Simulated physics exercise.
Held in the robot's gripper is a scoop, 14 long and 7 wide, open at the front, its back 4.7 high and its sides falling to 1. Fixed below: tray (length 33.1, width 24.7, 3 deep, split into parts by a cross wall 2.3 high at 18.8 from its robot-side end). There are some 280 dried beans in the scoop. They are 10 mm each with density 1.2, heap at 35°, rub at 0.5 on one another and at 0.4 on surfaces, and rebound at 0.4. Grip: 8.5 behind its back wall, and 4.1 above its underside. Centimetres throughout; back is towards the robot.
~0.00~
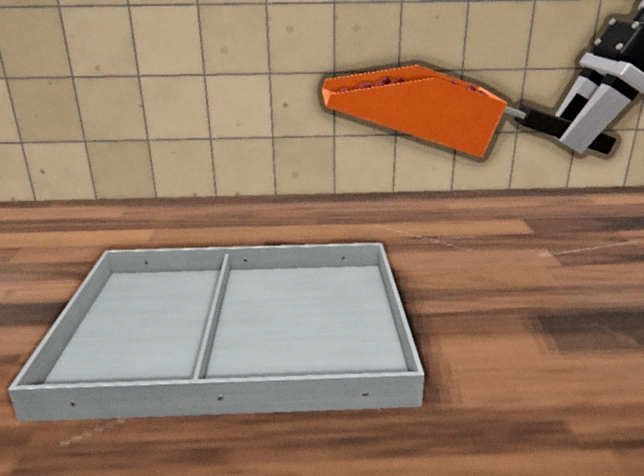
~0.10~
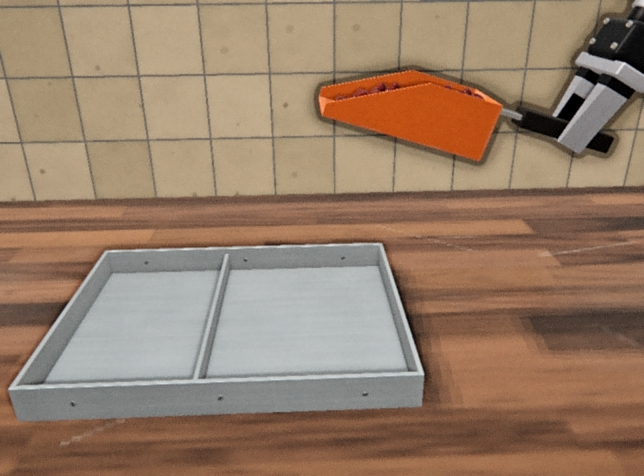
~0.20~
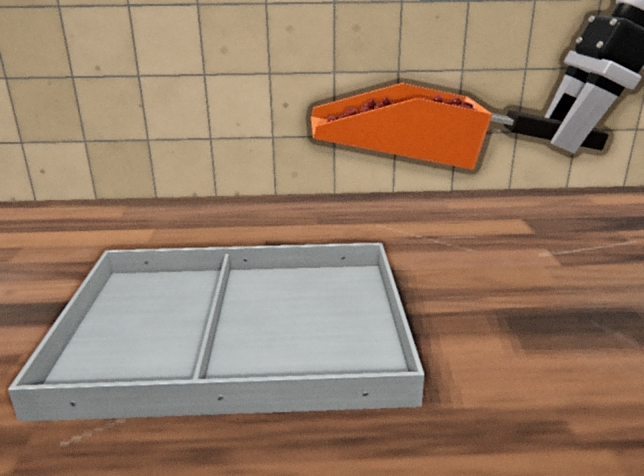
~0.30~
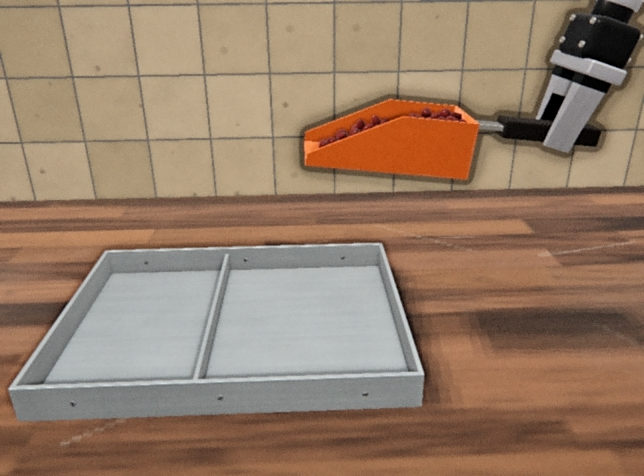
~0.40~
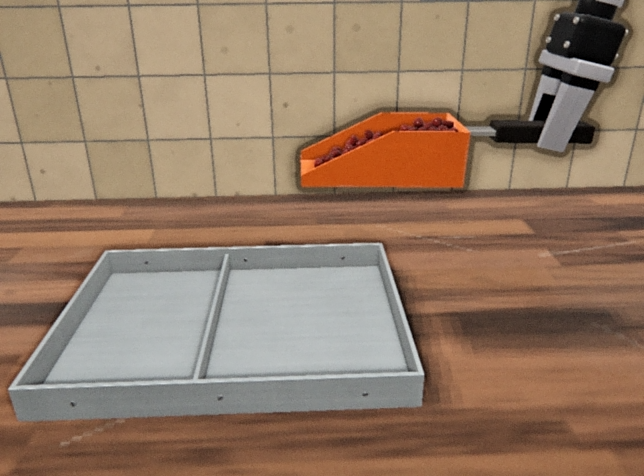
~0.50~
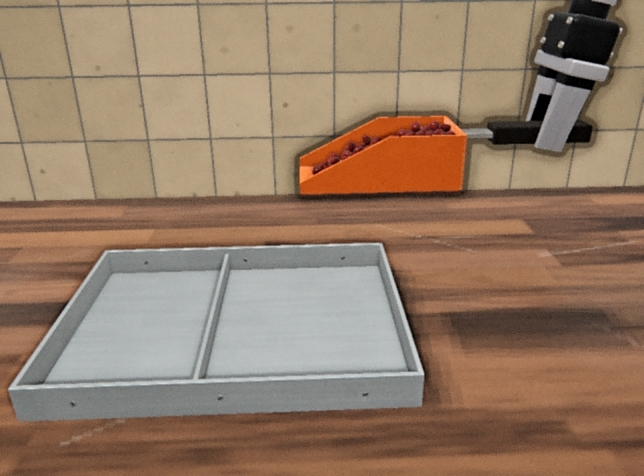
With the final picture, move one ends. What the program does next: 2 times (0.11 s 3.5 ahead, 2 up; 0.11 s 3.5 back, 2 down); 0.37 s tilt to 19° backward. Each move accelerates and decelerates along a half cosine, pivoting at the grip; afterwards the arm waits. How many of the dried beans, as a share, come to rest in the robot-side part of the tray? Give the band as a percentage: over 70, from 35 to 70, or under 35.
From 35 to 70 %.
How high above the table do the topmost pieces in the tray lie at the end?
Roughly 3.0 cm.
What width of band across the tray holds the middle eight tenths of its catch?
Around 12 cm across.
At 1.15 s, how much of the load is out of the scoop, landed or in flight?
70 %.
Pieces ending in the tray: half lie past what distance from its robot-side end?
It comes to around 16 cm.
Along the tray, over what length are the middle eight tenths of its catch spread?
About 16 cm.
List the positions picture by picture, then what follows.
Scoop floor at (414, 123), tilted 19° backward; upper third of the load around (408, 94), from x 345 to 495, top at y 85; 280 on the scoop, in the first picture.
Scoop floor at (411, 128), tilted 17° backward; upper third of the load around (407, 99), from x 340 to 490, top at y 90, in the second picture.
Scoop floor at (403, 141), tilted 12° backward; upper third of the load around (413, 113), from x 330 to 480, top at y 100, in the third picture.
Scoop floor at (396, 157), tilted 7° backward; upper third of the load around (420, 128), from x 325 to 470, top at y 115, in the fourth picture.
Scoop floor at (391, 170), tilted 2° backward; upper third of the load around (418, 139), from x 320 to 460, top at y 120, in the fifth picture.
Scoop floor at (390, 174), level; upper third of the load around (418, 143), from x 315 to 455, top at y 125; 280 on the scoop, in the sixth picture.
By 0.82 s, level, highest piece 22 above the table; 177 on the scoop, 73 in the robot-side part, 12 in the far-side part, 18 in flight or on a rim.
By 1.15 s, tilted 11° backward, highest piece 22 above the table; 150 in the robot-side part, 80 on the scoop, 48 in the far-side part, 2 in flight or on a rim.
By 1.51 s, tilted 19° backward, highest piece 24 above the table; 153 in the robot-side part, 79 on the scoop, 48 in the far-side part.
By 2.56 s, tilted 19° backward, highest piece 24 above the table; 153 in the robot-side part, 79 on the scoop, 48 in the far-side part.
Final count, 153 in the robot-side part, 79 on the scoop, 48 in the far-side part. That is 55 % in the robot-side part of the tray.
